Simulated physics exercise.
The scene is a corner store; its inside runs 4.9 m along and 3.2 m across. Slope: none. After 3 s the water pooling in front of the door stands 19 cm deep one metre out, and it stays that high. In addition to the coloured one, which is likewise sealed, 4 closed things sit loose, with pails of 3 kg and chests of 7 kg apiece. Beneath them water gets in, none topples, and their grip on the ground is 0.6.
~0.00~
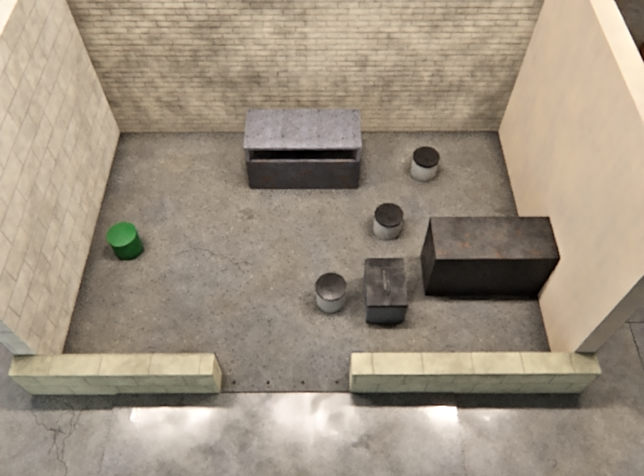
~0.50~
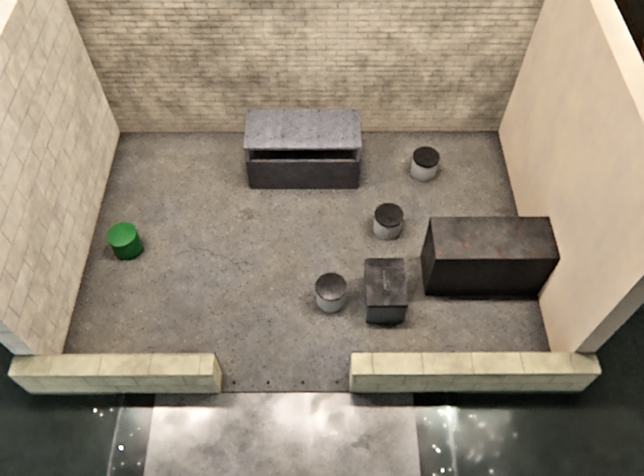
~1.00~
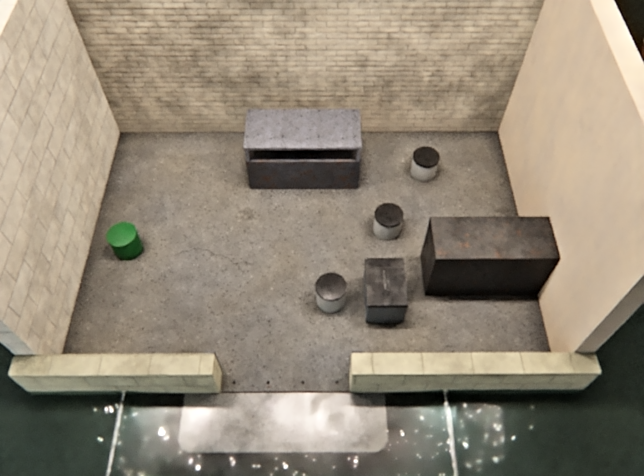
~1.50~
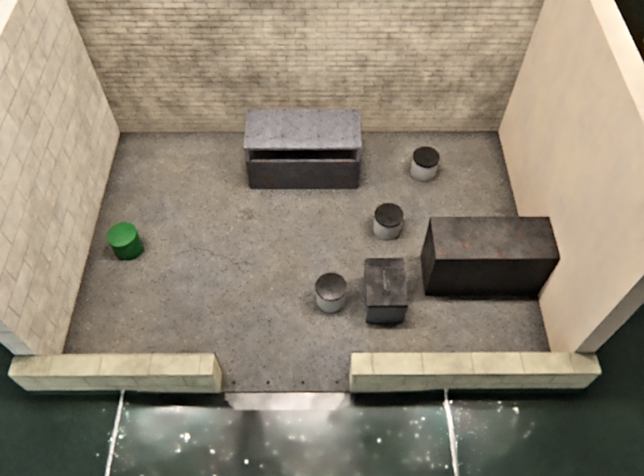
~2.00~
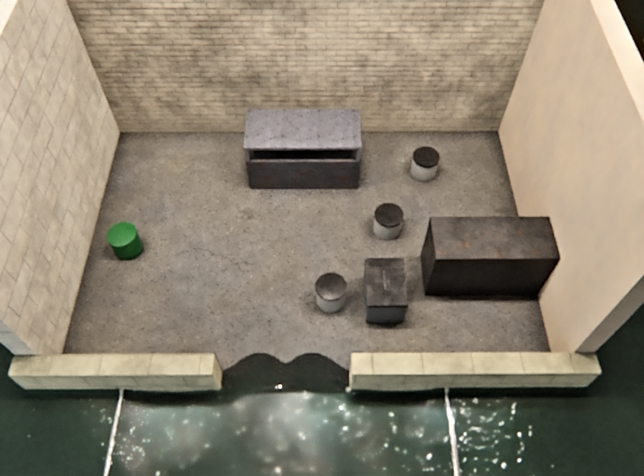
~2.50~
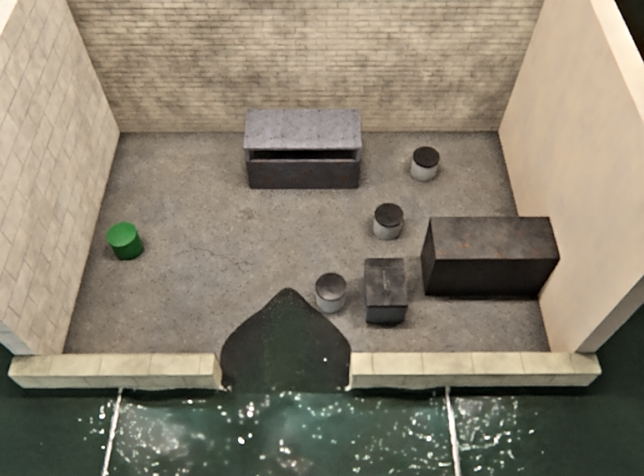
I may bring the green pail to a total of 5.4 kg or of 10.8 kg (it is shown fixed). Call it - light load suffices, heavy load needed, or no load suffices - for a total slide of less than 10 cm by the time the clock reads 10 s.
My call: Heavy load needed.
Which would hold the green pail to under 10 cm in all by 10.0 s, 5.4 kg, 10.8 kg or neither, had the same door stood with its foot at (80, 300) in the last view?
Well, then the greater option is needed.
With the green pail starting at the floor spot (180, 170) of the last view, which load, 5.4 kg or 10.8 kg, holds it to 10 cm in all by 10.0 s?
It turns out that the heavier alone succeeds.
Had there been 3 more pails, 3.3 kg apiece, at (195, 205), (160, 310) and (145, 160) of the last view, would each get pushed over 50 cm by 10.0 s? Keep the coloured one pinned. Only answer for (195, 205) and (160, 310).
In that order: Beyond it, within it.
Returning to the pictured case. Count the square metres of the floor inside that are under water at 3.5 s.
Close to 3.5 m2, I'd say.
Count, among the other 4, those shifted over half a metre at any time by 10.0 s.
3.
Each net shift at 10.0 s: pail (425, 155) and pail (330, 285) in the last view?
Shifts: 80 cm / 250 cm.
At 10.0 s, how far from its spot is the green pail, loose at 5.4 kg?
Shift: About 60 cm.
After 3.5 s the green pail would be 0 cm from its start with 5.4 kg and 0 cm from its start with 10.8 kg; 0 cm of water round it then.
After 4.5 s the green pail would be 0 cm from its start with 5.4 kg and 0 cm from its start with 10.8 kg; 1 cm of water round it then.
After 7.0 s the green pail would be 0 cm from its start with 5.4 kg and 0 cm from its start with 10.8 kg; 4 cm of water round it then.
After 10.0 s the green pail would be 57 cm from its start with 5.4 kg and 0 cm from its start with 10.8 kg; 7 cm of water round it then.
